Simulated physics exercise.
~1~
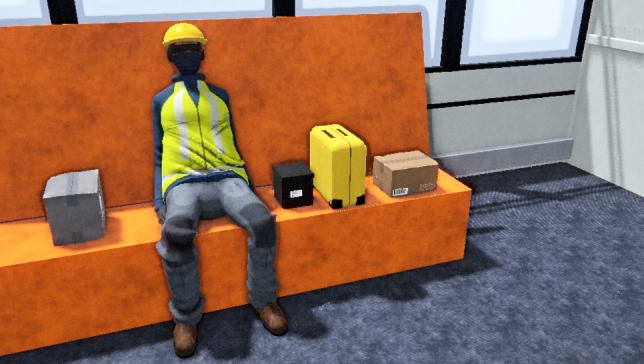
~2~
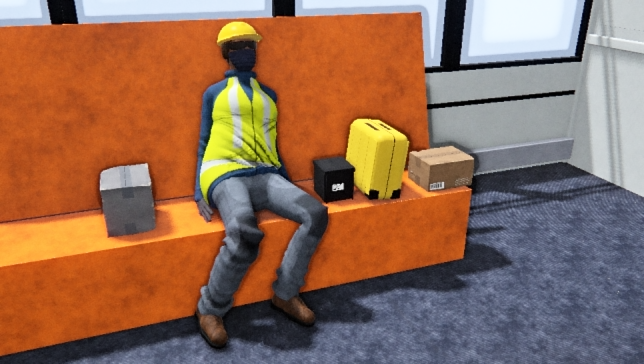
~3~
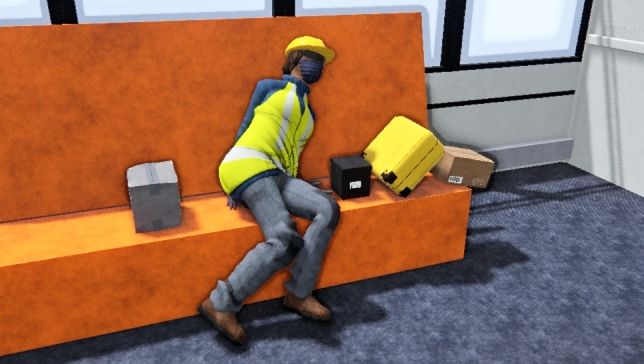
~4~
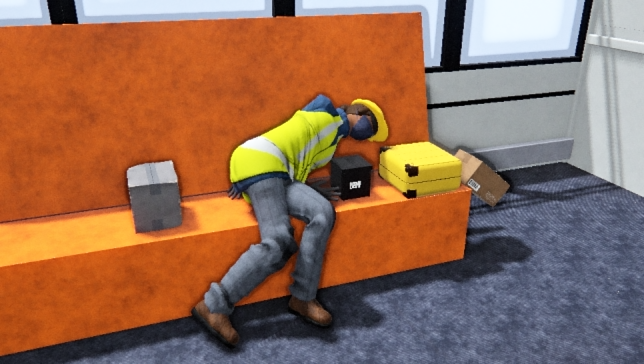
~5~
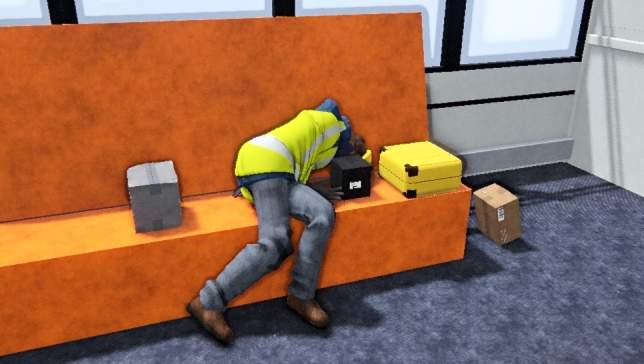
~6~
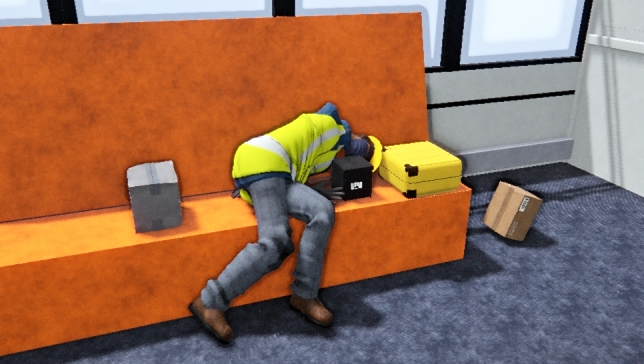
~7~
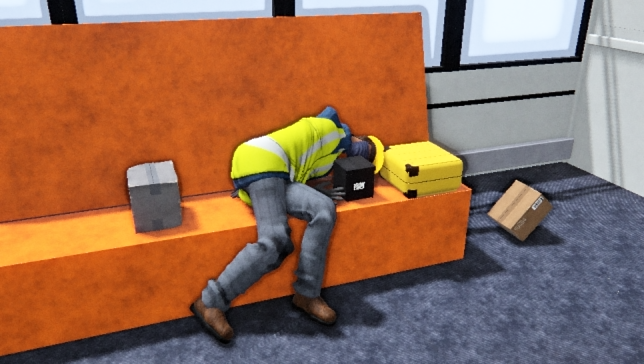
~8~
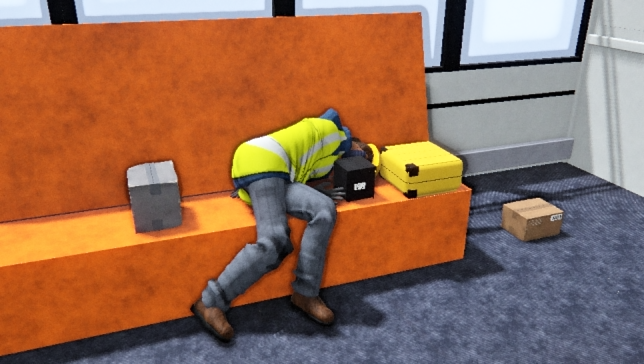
Seated worker in yellow vest and hard hat sliding right along orange bench and slumping over, yellow case toppling, brown carton tumbling to floor.
